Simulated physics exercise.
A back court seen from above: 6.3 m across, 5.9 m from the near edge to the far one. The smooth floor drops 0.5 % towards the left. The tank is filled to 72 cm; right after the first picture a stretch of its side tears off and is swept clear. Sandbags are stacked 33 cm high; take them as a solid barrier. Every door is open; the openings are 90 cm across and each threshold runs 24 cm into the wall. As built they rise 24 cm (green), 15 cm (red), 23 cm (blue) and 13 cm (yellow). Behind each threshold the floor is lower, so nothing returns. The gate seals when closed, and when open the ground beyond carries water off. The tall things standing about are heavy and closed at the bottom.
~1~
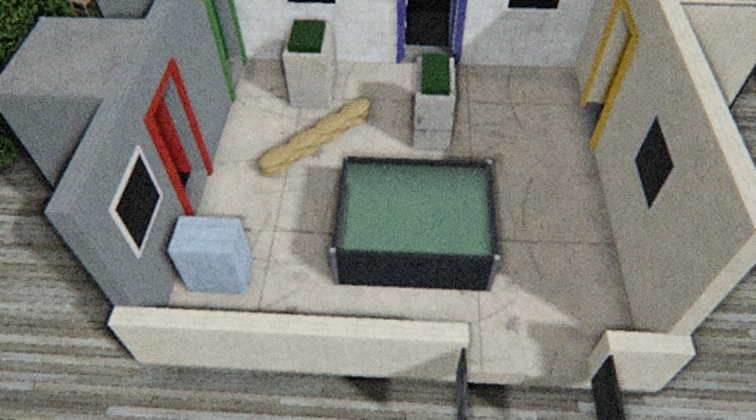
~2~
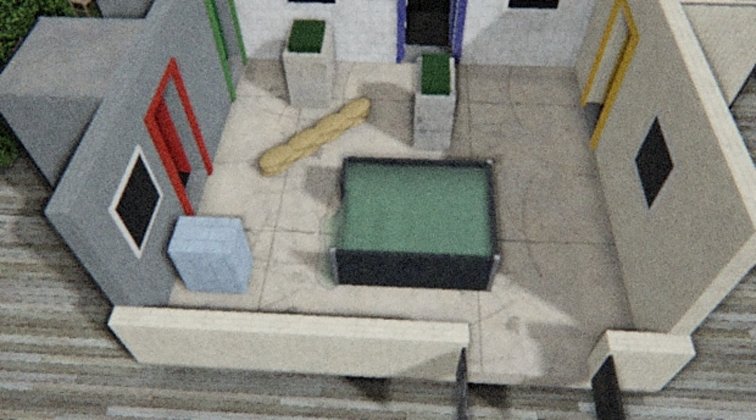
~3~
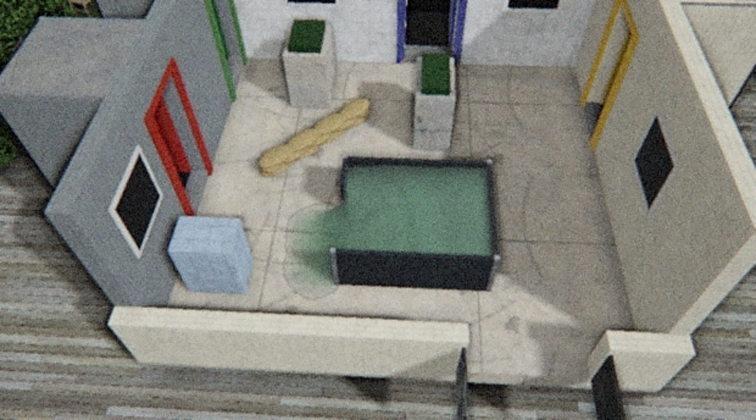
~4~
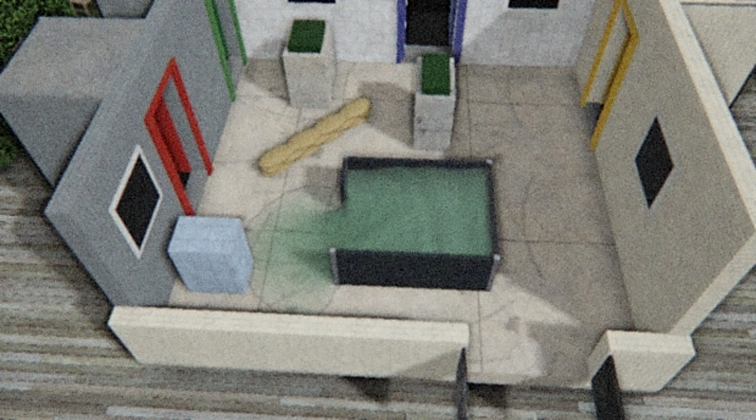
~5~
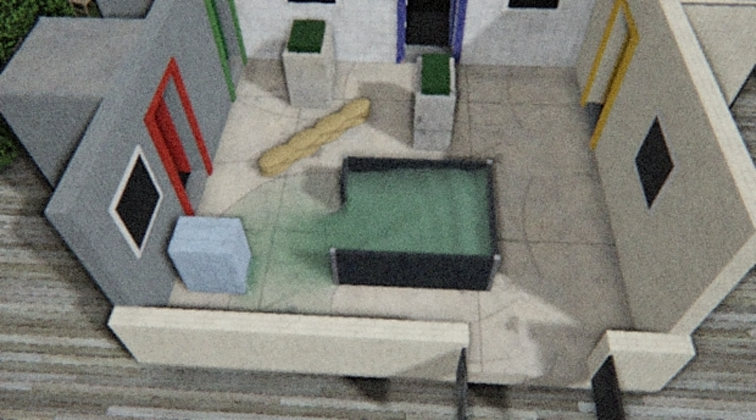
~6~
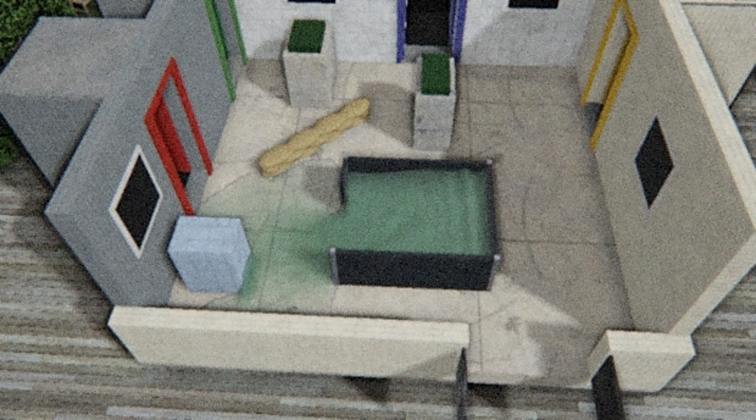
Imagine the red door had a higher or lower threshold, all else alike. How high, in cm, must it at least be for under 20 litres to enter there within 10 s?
Some 28 cm above the ground.
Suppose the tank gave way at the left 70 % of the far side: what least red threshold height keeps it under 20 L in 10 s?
Then roughly 9.5 cm.
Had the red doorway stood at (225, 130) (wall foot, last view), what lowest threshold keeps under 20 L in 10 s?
About 10.0 cm.
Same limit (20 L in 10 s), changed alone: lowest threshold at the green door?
About 15 cm at green.
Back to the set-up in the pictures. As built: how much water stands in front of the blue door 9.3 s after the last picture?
Roughly 6.0 cm deep.
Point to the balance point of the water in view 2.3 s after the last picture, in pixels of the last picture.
Around (316, 236).
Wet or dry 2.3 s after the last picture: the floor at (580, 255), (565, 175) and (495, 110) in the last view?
In that order: Not reached, dry, still dry.
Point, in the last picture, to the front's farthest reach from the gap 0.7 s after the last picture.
At about (225, 128).
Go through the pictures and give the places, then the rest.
The first frame shows still water, 72 cm deep, in the tank at (415, 208); the red door at (184, 154) is dry.
In the second frame, the front is at (321, 275), 0.3 m from the gap at (342, 239); 0.3 m2 of floor is wet, 72 cm left at the back.
In the third frame, the gap is at (342, 240), the front 0.8 m out at (291, 232); the back of the tank holds 72 cm.
In the fourth frame, water pours out at (342, 241) and has run 1.4 m, to (249, 244); about 8 cm deep outside, 71 cm at the back.
In the fifth frame, water pours out at (342, 241) and has run 2.0 m, to a hidden place; about 6 cm deep outside, 65 cm at the back.
In the sixth frame, the front is at a hidden place, 2.3 m from the gap at (342, 240); 4.9 m2 of floor is wet, 60 cm left at the back; the red door at (184, 154), 2.5 m from the gap, is still 0.2 m from the nearest water.
Then, 0.7 s after the last picture water covers 20 % of the floor, deepest (42 cm) near (255, 272); 30 cm at the red door, 20 litres in over its 15 cm threshold.
Then, 2.3 s after the last picture water covers 40 % of the floor, deepest (34 cm) near (158, 338); 25 cm at the red door, 142 litres in over its 15 cm threshold.
Then, 9.3 s after the last picture water covers 95 % of the floor, deepest (12 cm) near (501, 82); 10 cm at the red door, 180 litres in over its 15 cm threshold.
At the red door as built, the water peaked near 33 cm, 1.3 s after the last picture.
With a threshold of 24 cm, 48 litres would have come in within the 10 s; with 32 cm, 8 litres. So under 20 litres takes about 28 cm.
